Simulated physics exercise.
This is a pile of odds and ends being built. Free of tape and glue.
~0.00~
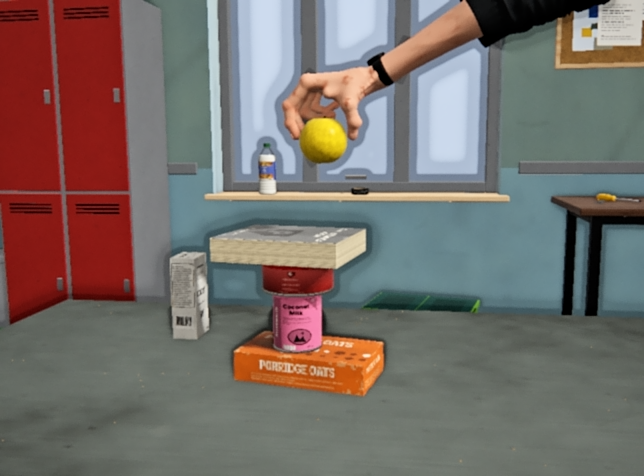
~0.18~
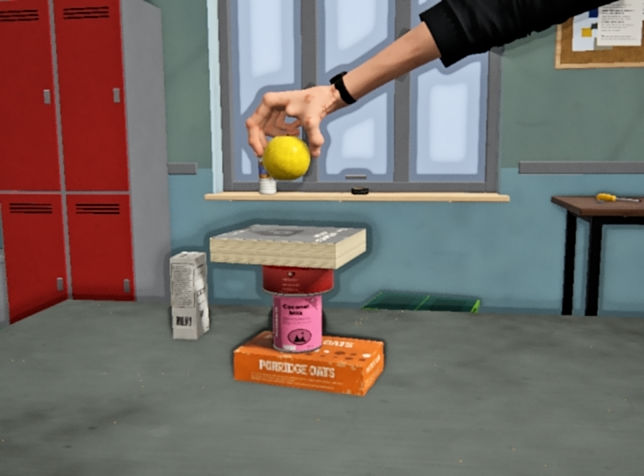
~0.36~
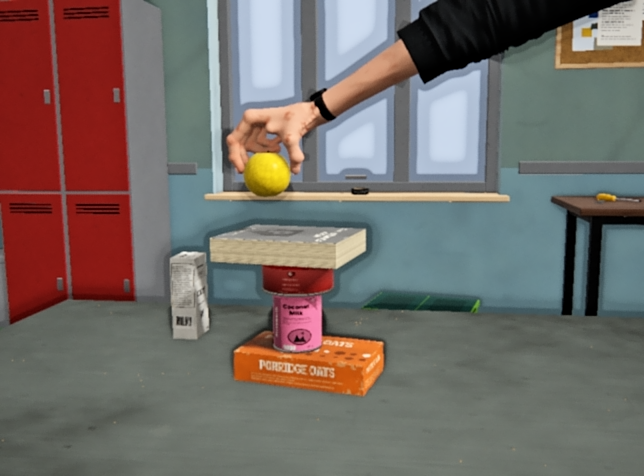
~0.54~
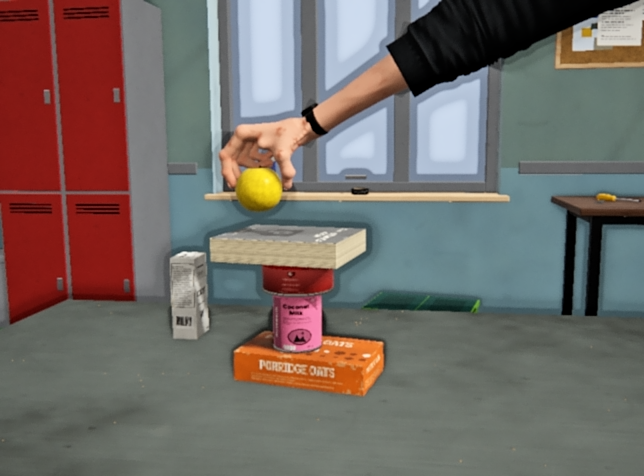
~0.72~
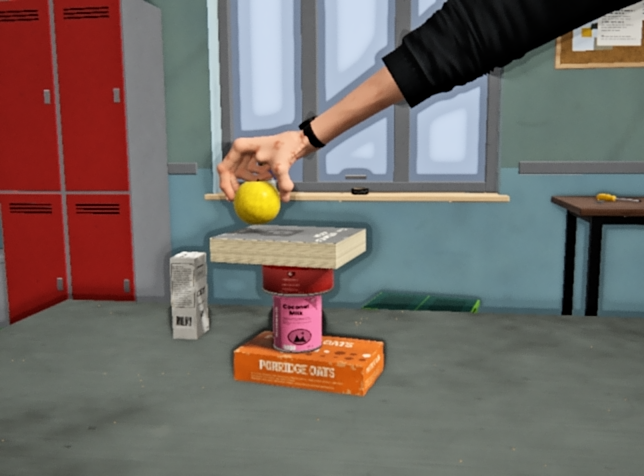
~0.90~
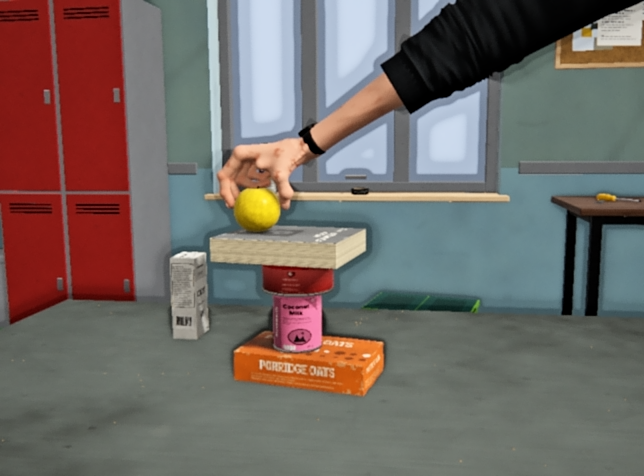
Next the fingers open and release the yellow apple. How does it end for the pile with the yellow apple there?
In the end the pile is still standing.
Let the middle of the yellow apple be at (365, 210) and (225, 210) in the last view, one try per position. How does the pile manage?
Try one: Collapse. Try two: Collapse.
After 1.90 s, things are still on the move.
After 3.00 s, nothing has stirred.
At rest (4.0 s), all 6 in place. Seen from the same camera at the end, yellow apple near (254, 210). The pile holds.
